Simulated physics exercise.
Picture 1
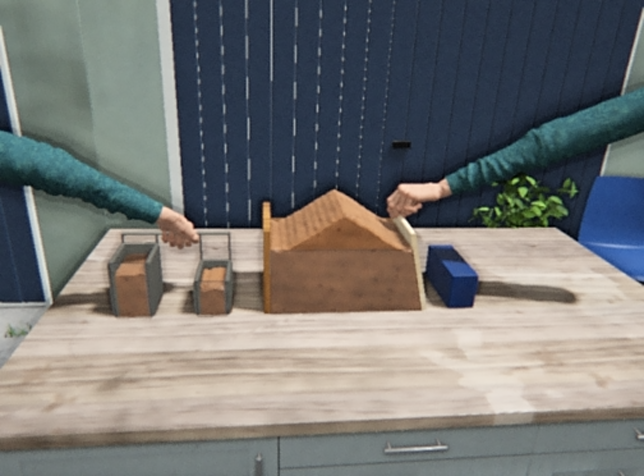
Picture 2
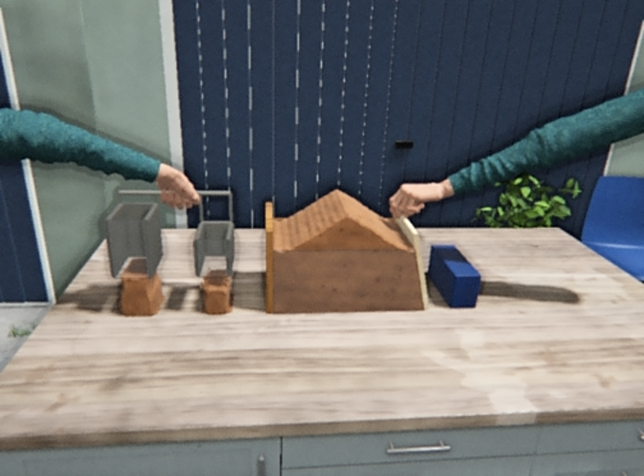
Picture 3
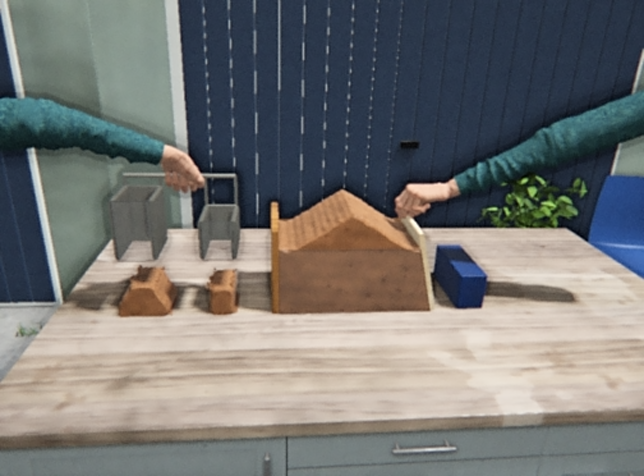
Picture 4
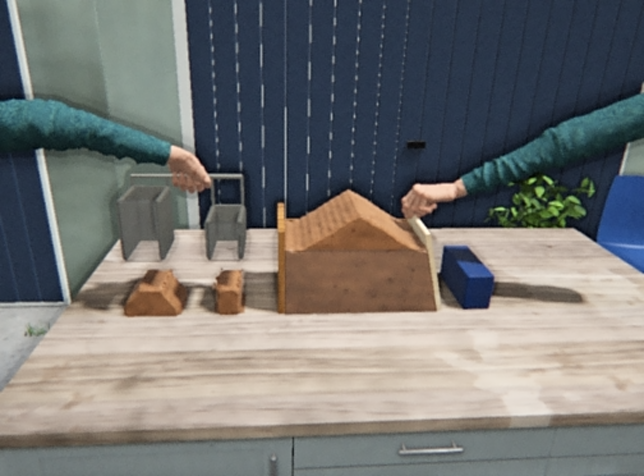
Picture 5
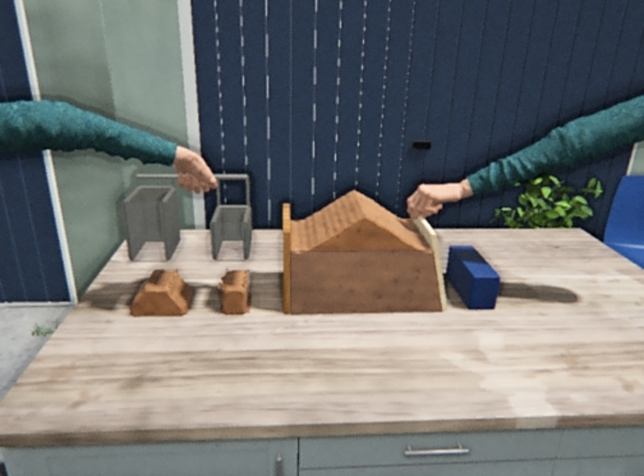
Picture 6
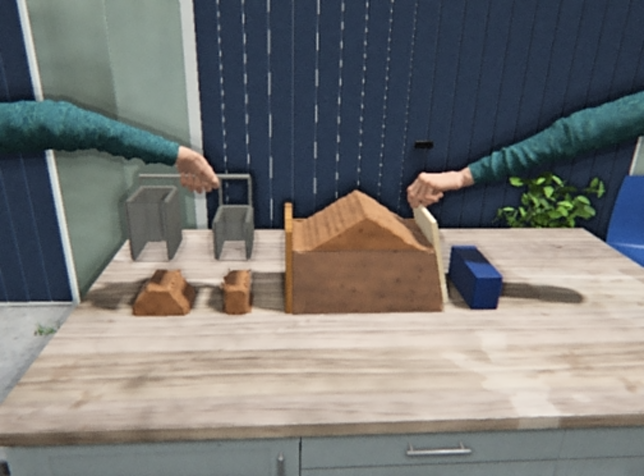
On a wooden tabletop, a hand held two open gray boxes lifted clear of two brown clay blocks, and the taller block slumped lower before another hand started pulling up the pale board beside a peaked brown mound.
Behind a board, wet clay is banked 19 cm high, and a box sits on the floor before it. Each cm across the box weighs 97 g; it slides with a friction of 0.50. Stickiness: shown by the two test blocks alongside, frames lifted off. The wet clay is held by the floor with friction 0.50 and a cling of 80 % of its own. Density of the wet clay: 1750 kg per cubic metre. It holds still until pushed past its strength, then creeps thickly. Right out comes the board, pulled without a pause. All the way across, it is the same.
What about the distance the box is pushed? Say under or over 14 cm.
Shorter than 14 cm.
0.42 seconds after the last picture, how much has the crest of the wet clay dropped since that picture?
5.0 cm.
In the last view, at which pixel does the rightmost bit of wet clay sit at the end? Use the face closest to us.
You'll find it somewhere near (505, 296) on the near face.
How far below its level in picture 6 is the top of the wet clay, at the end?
About 7.5 cm.
Then, 0.20 s after the last picture, the box has not moved.
Then, 0.42 s after the last picture, the box has been pushed 4 mm.
Then, 0.65 s after the last picture, the box has been pushed 7.1 cm.
Then, 0.88 s after the last picture, the box has been pushed 9.5 cm.
Then, 0.92 s after the last picture, at the end, the box has been pushed 9.5 cm.
